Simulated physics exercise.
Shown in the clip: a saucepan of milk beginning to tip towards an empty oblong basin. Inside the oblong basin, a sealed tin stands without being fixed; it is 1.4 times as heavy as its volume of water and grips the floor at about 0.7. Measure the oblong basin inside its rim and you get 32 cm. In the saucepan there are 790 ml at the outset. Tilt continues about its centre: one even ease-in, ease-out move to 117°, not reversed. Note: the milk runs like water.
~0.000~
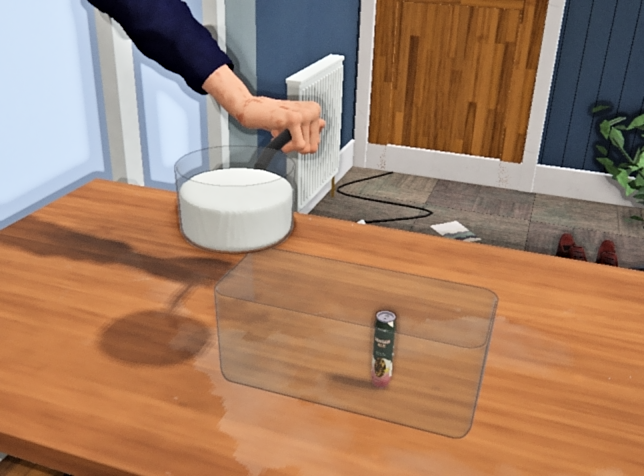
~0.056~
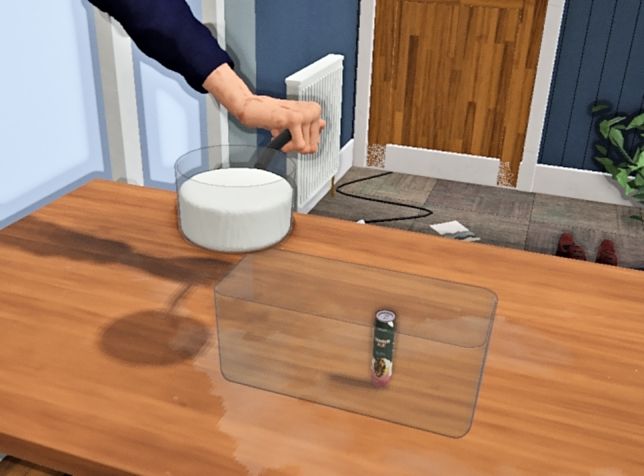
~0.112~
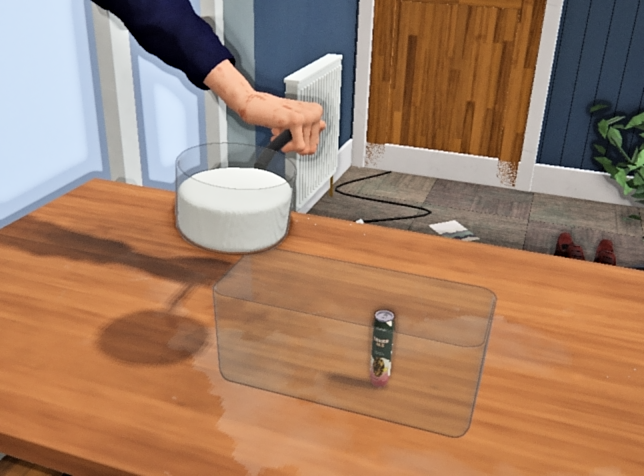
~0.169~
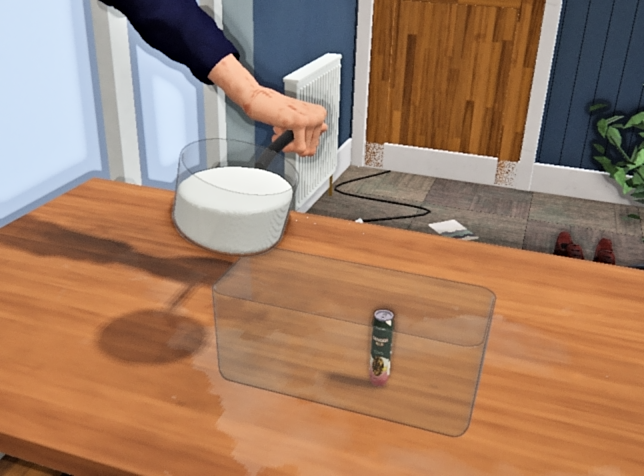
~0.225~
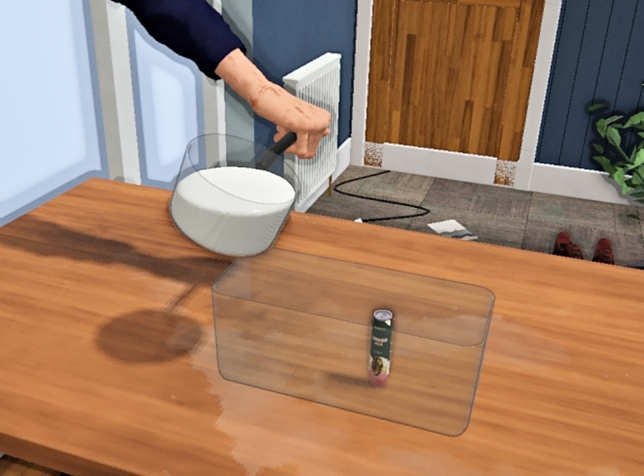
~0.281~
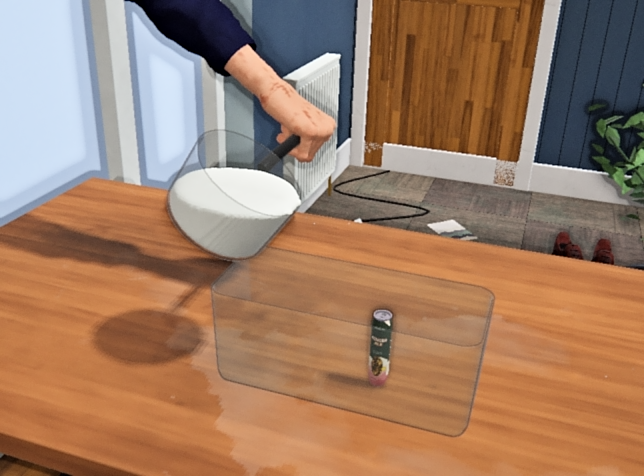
In a room with a wooden door and blue walls, a hand holds a clear saucepan of milk above a wooden table, then steadily tilts it rightward beside a transparent oblong basin containing a small dark tin.
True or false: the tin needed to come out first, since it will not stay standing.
False.
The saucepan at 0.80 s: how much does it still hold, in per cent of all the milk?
4 %.
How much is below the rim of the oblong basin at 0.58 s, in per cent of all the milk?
42 %, give or take.
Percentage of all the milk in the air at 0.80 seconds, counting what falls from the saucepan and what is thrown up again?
Airborne fraction: Approx. 3 %.
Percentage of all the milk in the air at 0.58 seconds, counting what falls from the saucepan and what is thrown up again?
Roughly 26 %.
Then, 0.58 s in, the tilt is 100° and 32 per cent is still to pour; the tin stands where it began.
Then, 0.80 s in, the tilt is 117° and 4 per cent is still to pour; the tin stands where it began.
Then, 1.02 s in, the tilt is 117° and 0 per cent is still to pour; the tin stands where it began.
Then, 1.27 s in, the tilt is 117° and 0 per cent is still to pour; the tin stands where it began.
Finally, the tin stands where it began.
